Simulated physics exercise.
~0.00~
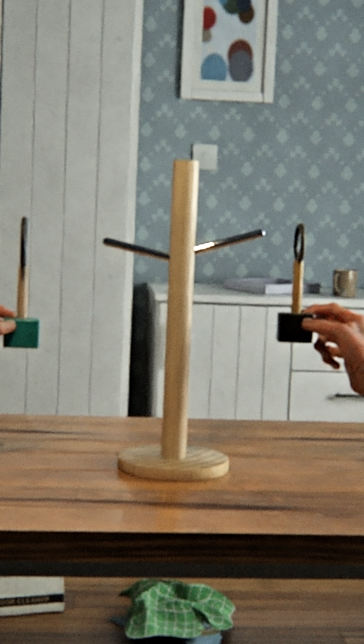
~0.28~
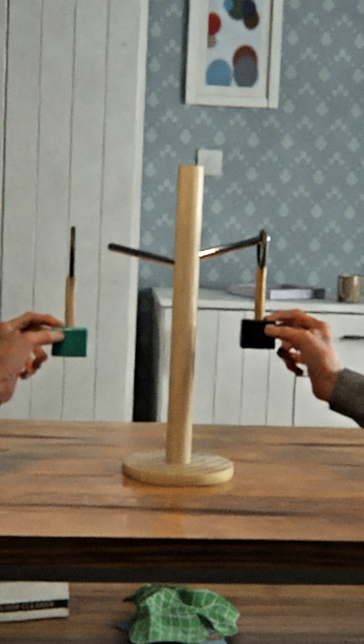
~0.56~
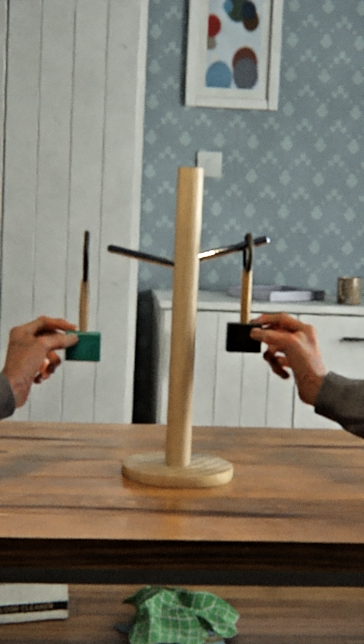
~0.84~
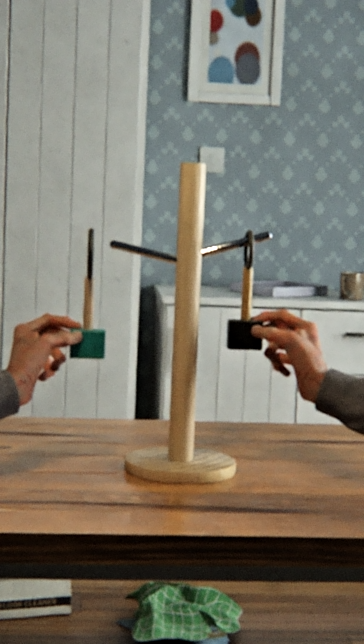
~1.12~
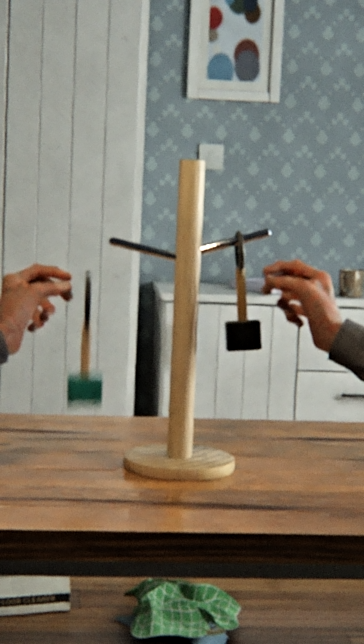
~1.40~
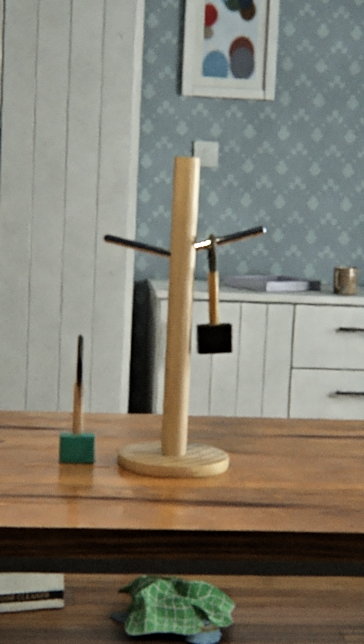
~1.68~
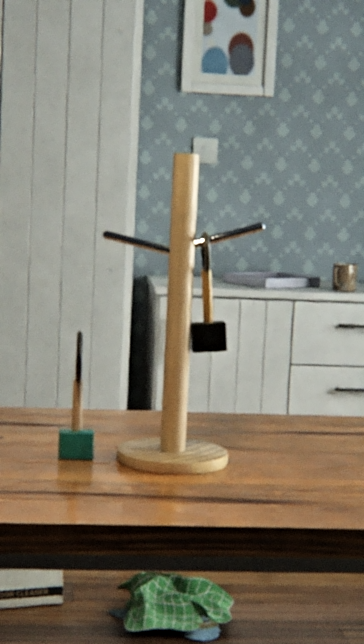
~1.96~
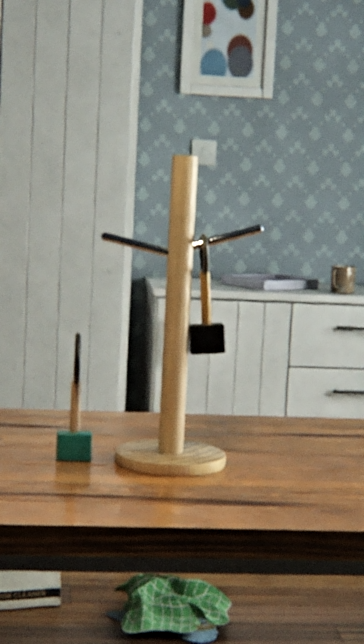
The black brush stays hanging on its peg while the released turquoise brush drops upright onto the table.
